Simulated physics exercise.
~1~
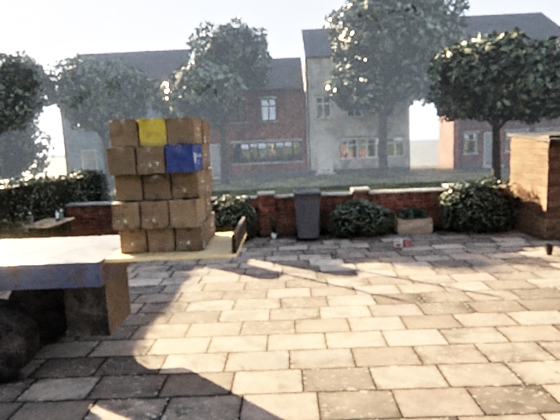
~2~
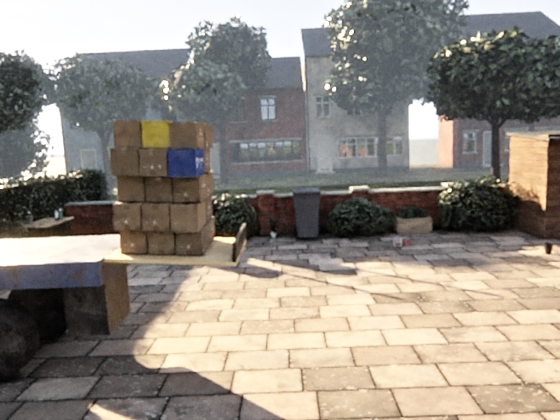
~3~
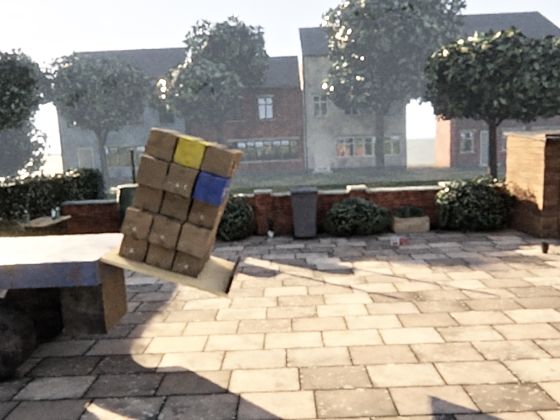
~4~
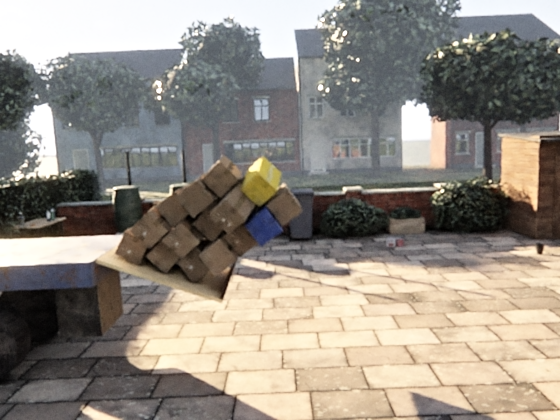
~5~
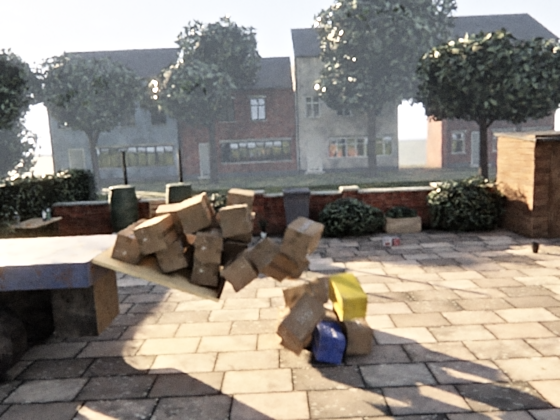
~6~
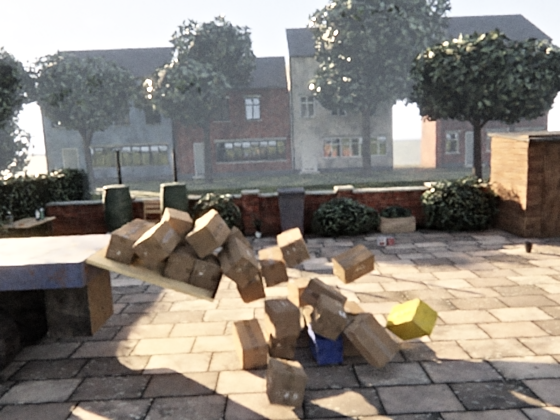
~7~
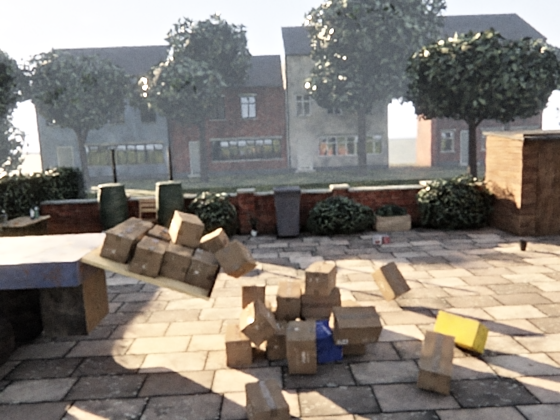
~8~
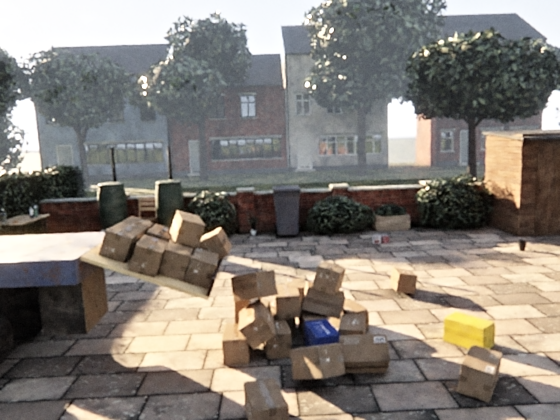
At first, a neat stack of brown cartons, with one yellow and one blue near the top, stands on a flat platform beside a paved yard with trees and brick houses behind. The platform tilts down to the right, and the whole stack leans with it. The upper cartons then topple rightward and spill onto the paving, the yellow and blue ones among them. More boxes tumble after them, and the yellow one rolls farther right. Finally, most cartons lie scattered on the ground, the blue one amid the heap, while a smaller cluster remains on the sloping platform.
